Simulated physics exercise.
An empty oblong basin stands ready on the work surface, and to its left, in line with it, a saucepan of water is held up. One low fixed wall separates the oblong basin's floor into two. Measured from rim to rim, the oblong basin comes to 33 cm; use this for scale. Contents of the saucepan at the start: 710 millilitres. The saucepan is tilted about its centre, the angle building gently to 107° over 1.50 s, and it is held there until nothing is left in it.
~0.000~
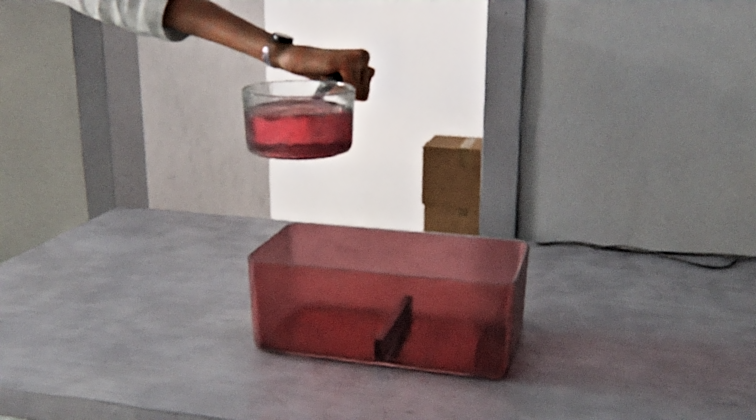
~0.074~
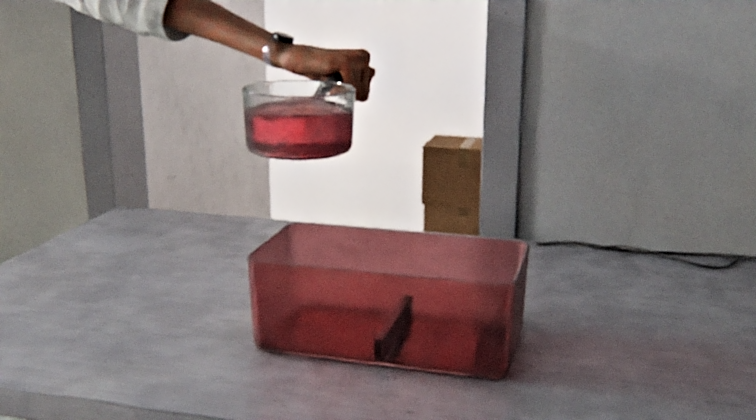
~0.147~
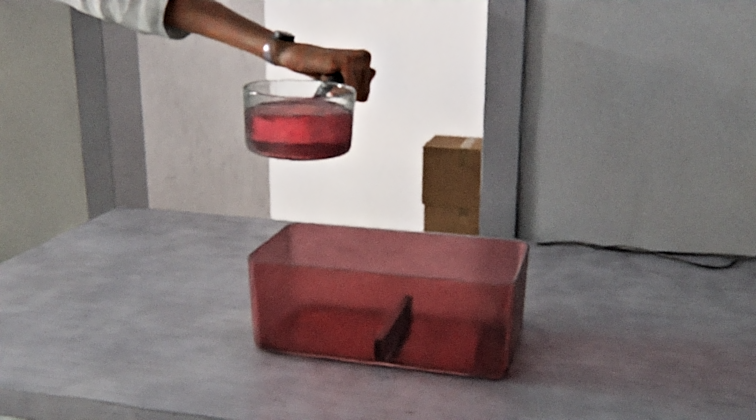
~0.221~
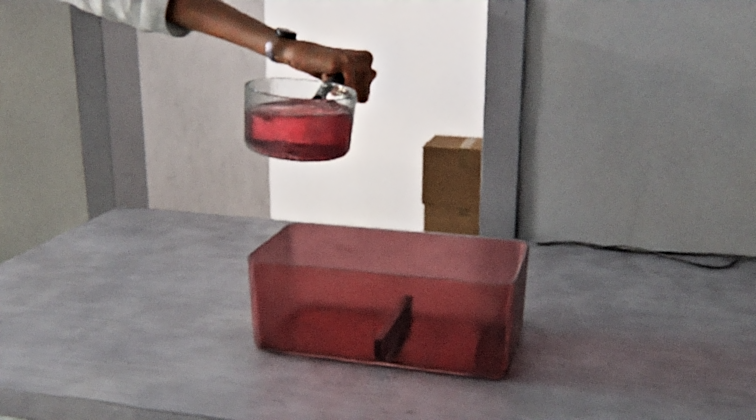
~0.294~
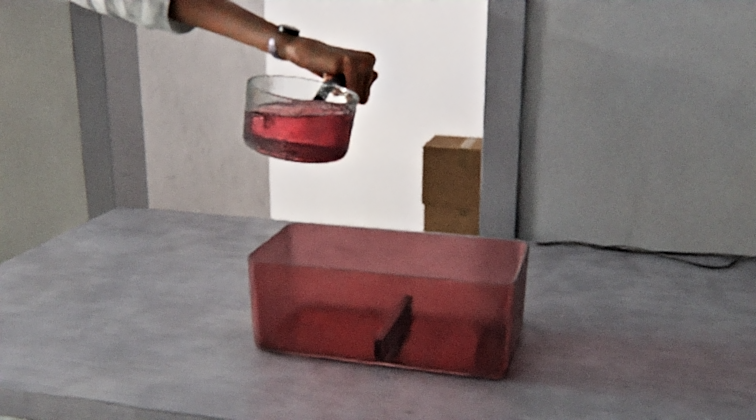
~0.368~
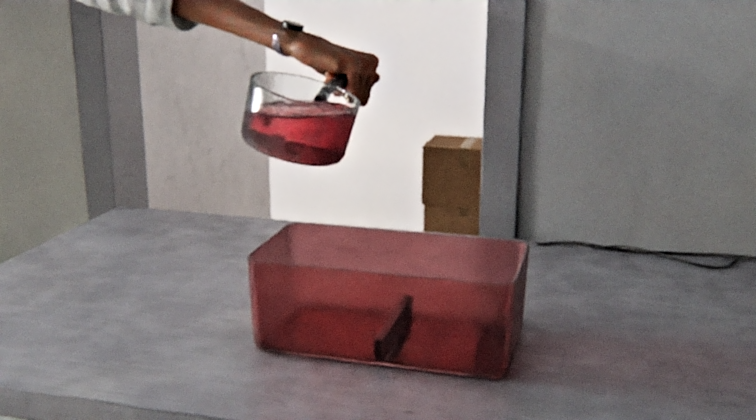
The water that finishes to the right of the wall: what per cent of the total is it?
It is about 64 per cent of the total.
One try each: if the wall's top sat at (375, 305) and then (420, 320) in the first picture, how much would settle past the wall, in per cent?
Roughly 85 per cent, then 40 per cent.
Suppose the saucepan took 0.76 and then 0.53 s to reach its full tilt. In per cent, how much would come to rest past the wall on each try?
Around 55 per cent first, around 40 per cent next.
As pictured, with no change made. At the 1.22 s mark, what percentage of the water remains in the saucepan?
Close to 12 percent of the whole amount.
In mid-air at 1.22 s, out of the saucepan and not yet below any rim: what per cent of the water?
About 12 percent.
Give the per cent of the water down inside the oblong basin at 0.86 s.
Roughly 10 percent.
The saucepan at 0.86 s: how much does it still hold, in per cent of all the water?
Around 62 percent.
By 0.86 s the tilt is 65° and 61 per cent is still to pour, 2 is left of the wall and 8 right of it.
By 1.22 s the tilt is 98° and 12 per cent is still to pour, 15 is left of the wall and 60 right of it.
By 1.59 s the tilt is 107° and 0 per cent is still to pour, 34 is left of the wall and 64 right of it.
By 2.00 s the tilt is 107° and 0 per cent is still to pour, 36 is left of the wall and 64 right of it.
At rest 36 per cent lies left of the wall, 64 right of it and 1 outside.
